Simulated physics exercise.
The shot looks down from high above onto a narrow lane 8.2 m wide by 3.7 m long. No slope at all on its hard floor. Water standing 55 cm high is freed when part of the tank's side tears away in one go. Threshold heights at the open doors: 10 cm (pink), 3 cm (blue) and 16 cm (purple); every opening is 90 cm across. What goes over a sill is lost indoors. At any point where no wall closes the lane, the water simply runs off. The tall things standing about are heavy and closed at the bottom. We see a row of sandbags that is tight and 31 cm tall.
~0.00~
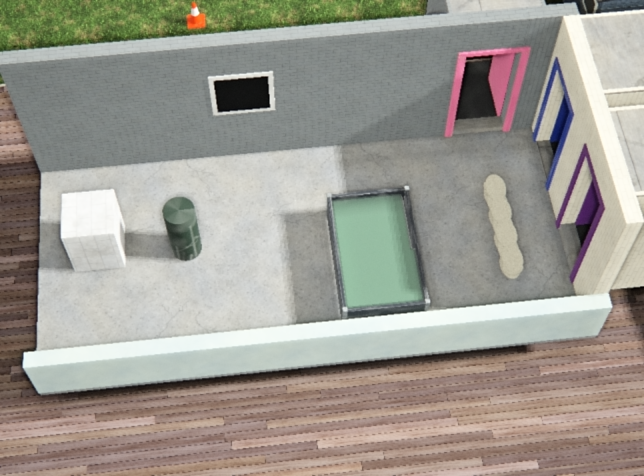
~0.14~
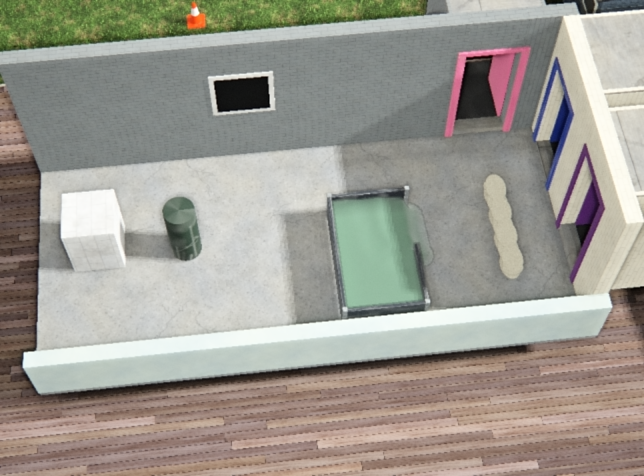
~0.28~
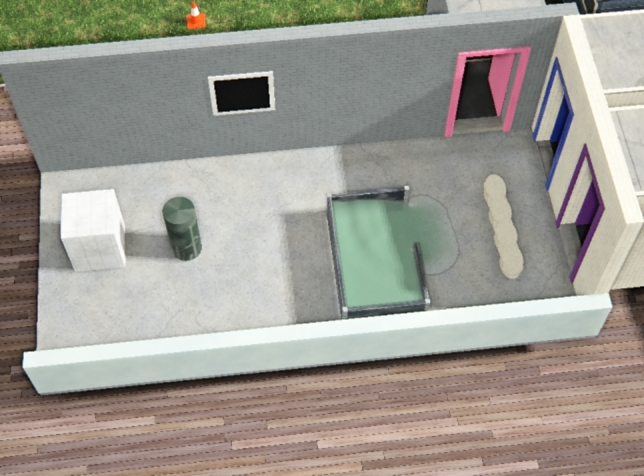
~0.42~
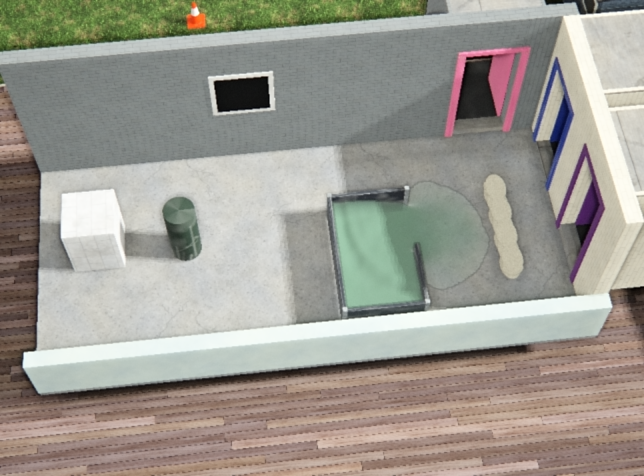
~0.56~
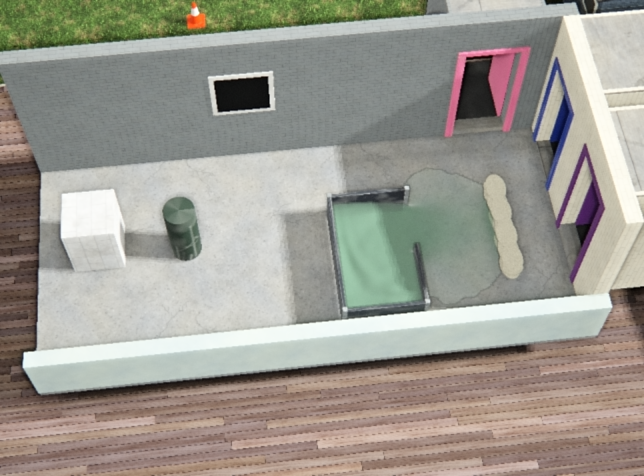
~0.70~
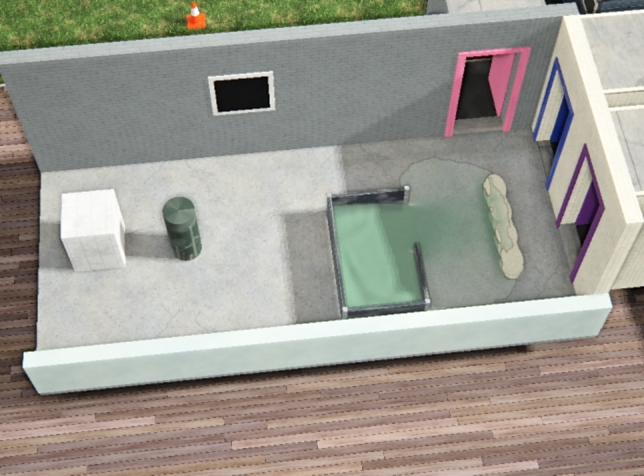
A tank of green water stood on a gray walled floor until part of its right side opened, and the water poured out, spreading rightward across the floor and around the pale, wavy strip.
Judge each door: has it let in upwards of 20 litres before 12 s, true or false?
For the pink door, true. For the blue door, true. For the purple door, false.
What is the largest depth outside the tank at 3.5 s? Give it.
It tops out at some 18 cm.
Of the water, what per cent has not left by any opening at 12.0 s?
Still there: Roughly 76 %.
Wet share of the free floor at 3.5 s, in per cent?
About 40 per cent.
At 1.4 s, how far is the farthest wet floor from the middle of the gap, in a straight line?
That's near 3.0 m in a straight line.
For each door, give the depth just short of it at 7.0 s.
In cm: Pink 11, blue 8, purple 9.
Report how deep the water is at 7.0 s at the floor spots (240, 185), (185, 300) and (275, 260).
Reading - approx. 2 / 1 / 1 cm.
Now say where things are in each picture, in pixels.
The tank at (377, 250) is whole and still, 55 cm deep, in the first frame.
The front is at (411, 208), 0.6 m from the gap at (408, 232); 0.2 m2 of floor is under water; 55 cm left at the back of the tank, in the second frame.
The front is at (428, 200), 0.8 m from the gap at (408, 232); 0.8 m2 of floor is under water; 55 cm left at the back of the tank, in the third frame.
Water pours out at (408, 232) and has run 1.2 m, to (484, 242); deepest outside 29 cm, 50 cm at the tank's back, in the fourth frame.
Water pours out at (408, 232) and has run 1.6 m, to (483, 192); deepest outside 31 cm, 46 cm at the tank's back, in the fifth frame.
Water pours out at (408, 232) and has run 1.8 m, to (488, 179); deepest outside 32 cm, 48 cm at the tank's back, in the sixth frame.
After 1.4 s water covers 15 % of the floor and is deepest (34 cm) near (484, 226); pink door 15 cm at the sill, 0 L in, blue door not reached, purple door not reached.
After 2.2 s water covers 20 % of the floor and is deepest (26 cm) near (473, 227); pink door 22 cm at the sill, 54 L in, blue door 7 cm at the sill, 0 L in, purple door 2 cm at the sill, 0 L in.
After 3.5 s water covers 40 % of the floor and is deepest (18 cm) near (573, 317); pink door 16 cm at the sill, 103 L in, blue door 8 cm at the sill, 17 L in, purple door 6 cm at the sill, 0 L in.
After 7.0 s water covers 60 % of the floor and is deepest (12 cm) near (573, 317); pink door 11 cm at the sill, 129 L in, blue door 8 cm at the sill, 86 L in, purple door 9 cm at the sill, 0 L in.
After 12.0 s water covers 85 % of the floor and is deepest (7 cm) near (456, 200); pink door 6 cm at the sill, 130 L in, blue door 7 cm at the sill, 164 L in, purple door 5 cm at the sill, 0 L in.
